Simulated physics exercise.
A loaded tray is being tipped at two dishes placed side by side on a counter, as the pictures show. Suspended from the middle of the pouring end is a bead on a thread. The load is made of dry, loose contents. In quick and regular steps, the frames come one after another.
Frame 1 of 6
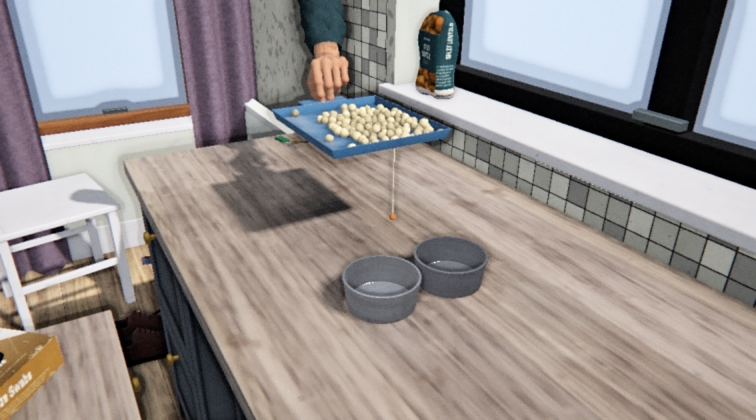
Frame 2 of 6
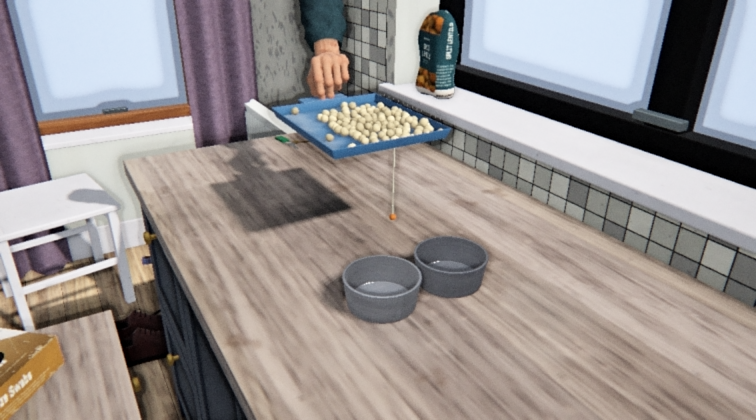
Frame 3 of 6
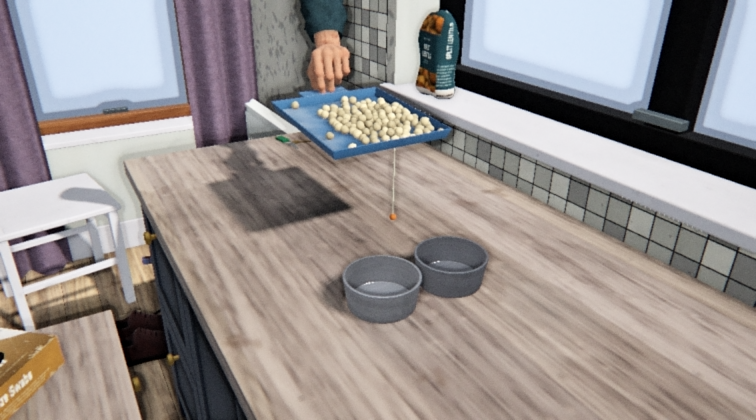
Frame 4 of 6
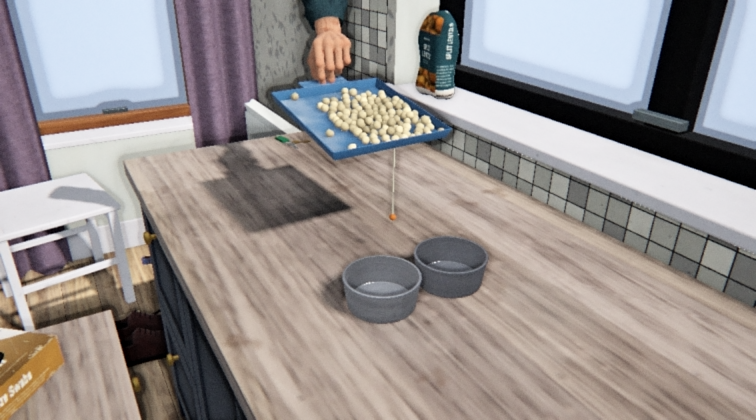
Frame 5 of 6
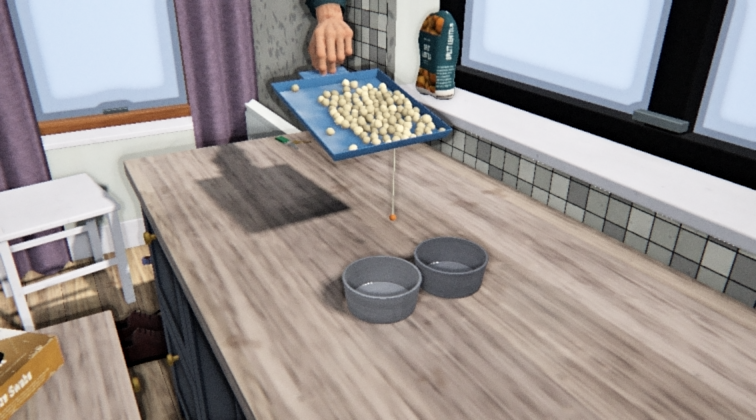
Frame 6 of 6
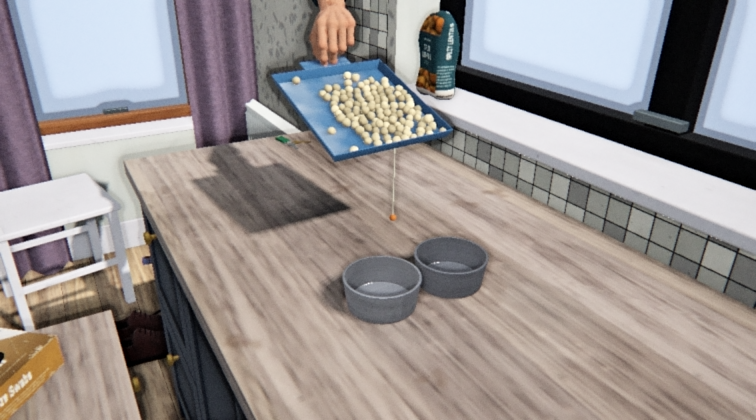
A hand in a teal sleeve grips the far end of a blue tray of cream-coloured macadamia nuts above a wood-grain kitchen counter, seen from slightly above. Two dark grey dishes sit side by side below, near a bead on a thread, with a dark packet on the white windowsill and purple curtains at left. The hand gradually raises the tray's far end, steepening its tilt as a few nuts shift, while the camera stays still.
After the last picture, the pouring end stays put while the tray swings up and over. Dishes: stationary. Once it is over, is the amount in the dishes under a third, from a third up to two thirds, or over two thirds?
The dishes will not reach a third of the load.
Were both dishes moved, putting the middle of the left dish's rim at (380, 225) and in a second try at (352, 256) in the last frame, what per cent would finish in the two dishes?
It comes to roughly 0 per cent in one try and roughly 80 per cent in the next.
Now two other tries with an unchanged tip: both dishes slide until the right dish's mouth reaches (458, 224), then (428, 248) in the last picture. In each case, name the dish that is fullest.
At the first place the dish on the left, at the second right.
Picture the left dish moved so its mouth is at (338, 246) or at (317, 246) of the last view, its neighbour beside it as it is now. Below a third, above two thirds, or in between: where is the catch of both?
Try 1 - between a third and two thirds; try 2 - under a third.
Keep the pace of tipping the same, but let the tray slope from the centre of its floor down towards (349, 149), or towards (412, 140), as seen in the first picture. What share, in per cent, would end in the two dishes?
In order: About 0, then 0 percent.
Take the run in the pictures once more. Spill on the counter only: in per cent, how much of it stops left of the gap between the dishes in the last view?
Reading: Around 80 %.
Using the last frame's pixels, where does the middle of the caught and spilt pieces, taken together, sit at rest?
About pixel (390, 265).
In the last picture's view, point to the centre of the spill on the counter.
Around (378, 263).
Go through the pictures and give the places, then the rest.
Corners of the pouring end (334, 149) and (446, 128), level; middle of the load (377, 126), macadamia nuts; left dish (402, 306); right dish (473, 281); bead on its thread (392, 217), in the first frame.
Corners of the pouring end (335, 149) and (446, 128), level; middle of the load (377, 125), in the second frame.
Corners of the pouring end (335, 149) and (447, 128), tipped barely, level across its low end; middle of the load (378, 122), in the third frame.
Corners of the pouring end (335, 150) and (447, 128), tipped a little, level across its low end; middle of the load (378, 119), in the fourth frame.
Corners of the pouring end (335, 152) and (448, 128), tipped a little, level across its low end; middle of the load (378, 115), in the fifth frame.
Corners of the pouring end (336, 153) and (448, 128), tipped clearly, level across its low end; middle of the load (379, 112), just a few on the move; left dish (402, 306); right dish (473, 282), in the sixth frame.
Just after the last frame, tray tipped steeply; almost all on the tray; just a few in the right dish; just a few outside both; just a few in the air.
A moment on, tray tipped right over; about a tenth on the tray; about a tenth in the right dish; roughly two thirds outside both; roughly a quarter in the air.
Further on, tray tipped past a quarter turn; about a tenth in the right dish; the larger part outside both.
When it is over, tray tipped past a quarter turn; not one in the left dish; about a tenth in the right dish; the larger part outside both.
